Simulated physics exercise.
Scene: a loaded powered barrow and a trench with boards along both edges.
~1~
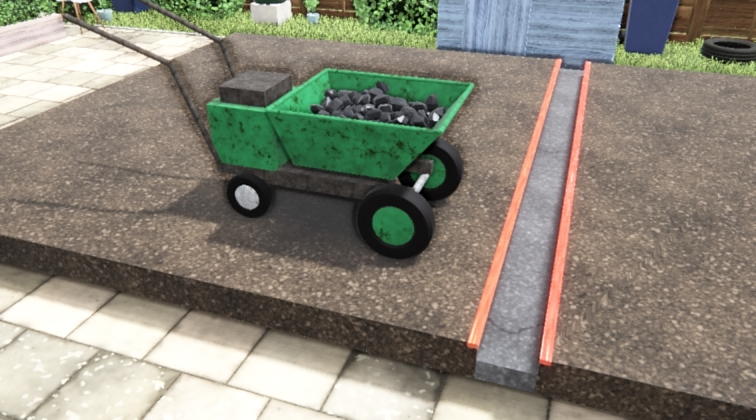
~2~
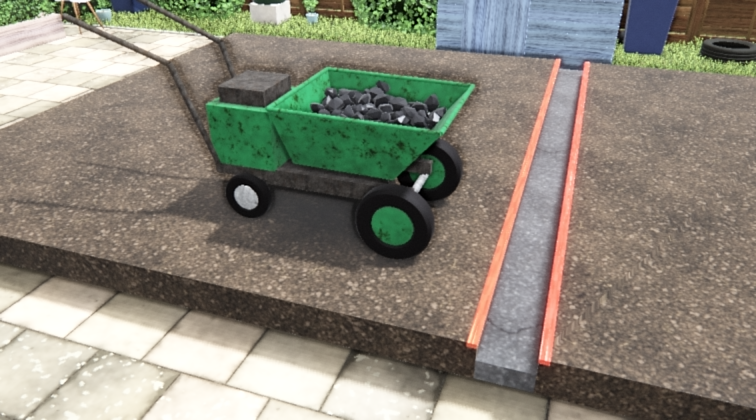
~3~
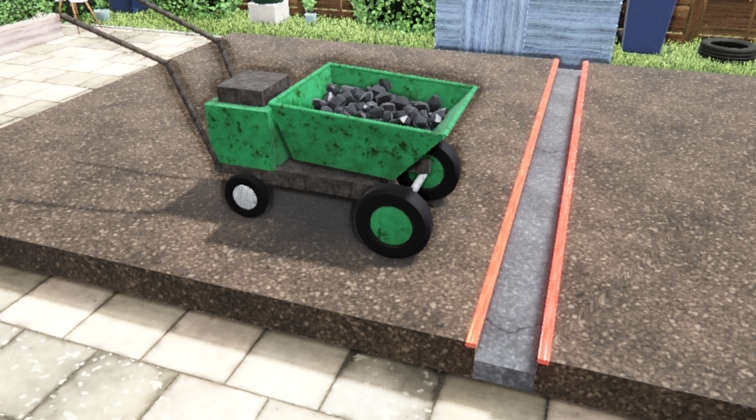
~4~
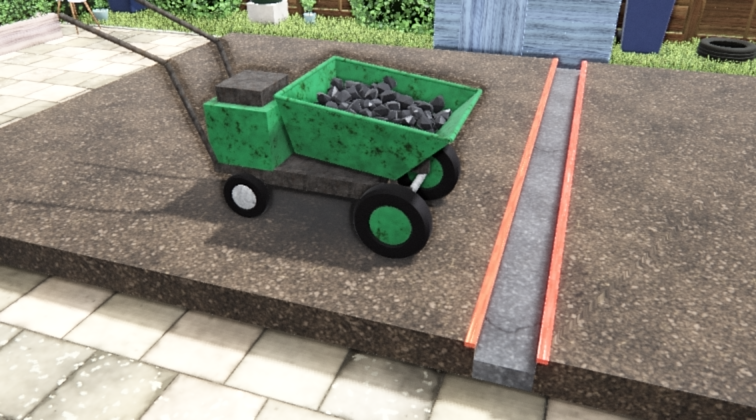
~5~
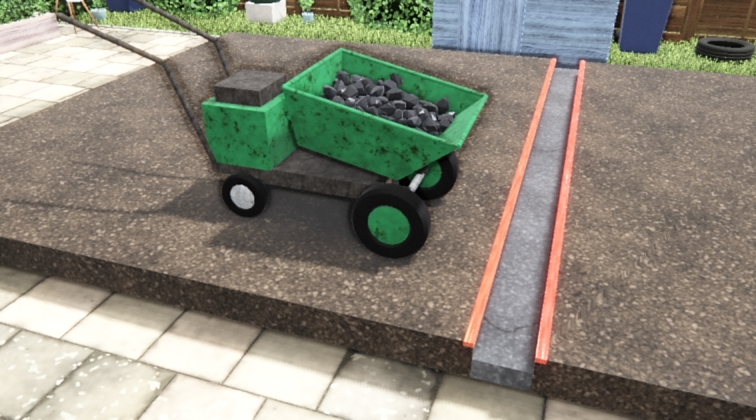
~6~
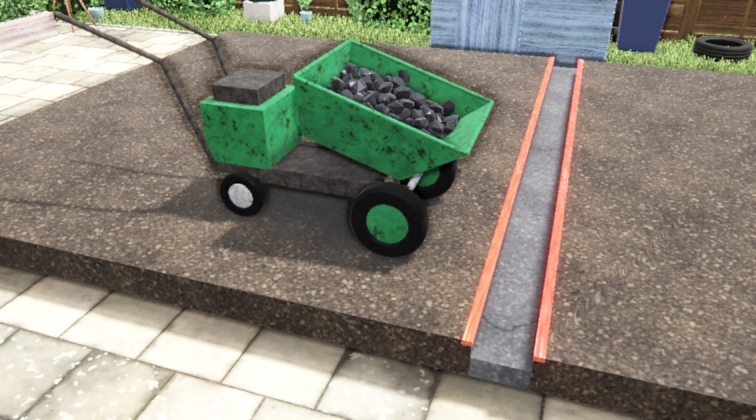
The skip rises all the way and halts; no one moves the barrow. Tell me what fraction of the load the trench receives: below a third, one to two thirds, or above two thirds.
Seems like the amount in the trench is in the middle range, from a third up to two thirds.
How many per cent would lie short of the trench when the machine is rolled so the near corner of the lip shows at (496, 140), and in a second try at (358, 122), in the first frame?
0 % then 50 %.
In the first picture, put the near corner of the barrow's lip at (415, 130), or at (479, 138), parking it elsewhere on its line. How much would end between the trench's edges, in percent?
About 60 per cent, then about 10 per cent.
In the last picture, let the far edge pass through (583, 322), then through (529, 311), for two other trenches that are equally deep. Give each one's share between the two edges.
90 and 40 percent.
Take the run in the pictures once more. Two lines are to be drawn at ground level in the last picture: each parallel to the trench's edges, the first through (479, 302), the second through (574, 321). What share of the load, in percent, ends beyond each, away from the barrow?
About 90 % and 20 %.
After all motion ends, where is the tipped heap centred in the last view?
Once it all stops, the middle lies near (540, 242).
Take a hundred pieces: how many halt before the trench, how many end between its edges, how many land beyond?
Roughly, short 0 per cent, between 55 per cent and beyond 30 per cent.
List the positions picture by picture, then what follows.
In the first frame, lip of the skip near (440, 133), level; top of the load near (367, 110), lumps of coal; first edge of the trench near (485, 304); far edge near (552, 317), the trench under half as wide as the skip, and shallow for its width.
In the second frame, lip of the skip near (441, 134), level; top of the load near (353, 113).
In the third frame, lip of the skip near (444, 136), tipped barely; top of the load near (365, 108).
In the fourth frame, lip of the skip near (450, 140), tipped a little; top of the load near (346, 108).
In the fifth frame, lip of the skip near (458, 147), tipped a little; top of the load near (352, 104).
In the sixth frame, lip of the skip near (466, 154), tipped clearly; top of the load near (353, 87); first edge of the trench near (479, 301); far edge near (545, 315).
Shortly afterwards, skip tipped steeply; the whole lot in the skip.
Next, skip tipped right over; the bulk in the skip; a little in or heaped over the trench; only a few falling.
Some moments later, skip tipped right over; near a quarter in the skip; near half in or heaped over the trench; near a quarter beyond it.
In the end, skip tipped right over; a little in the skip; near half in or heaped over the trench; near a quarter beyond it.
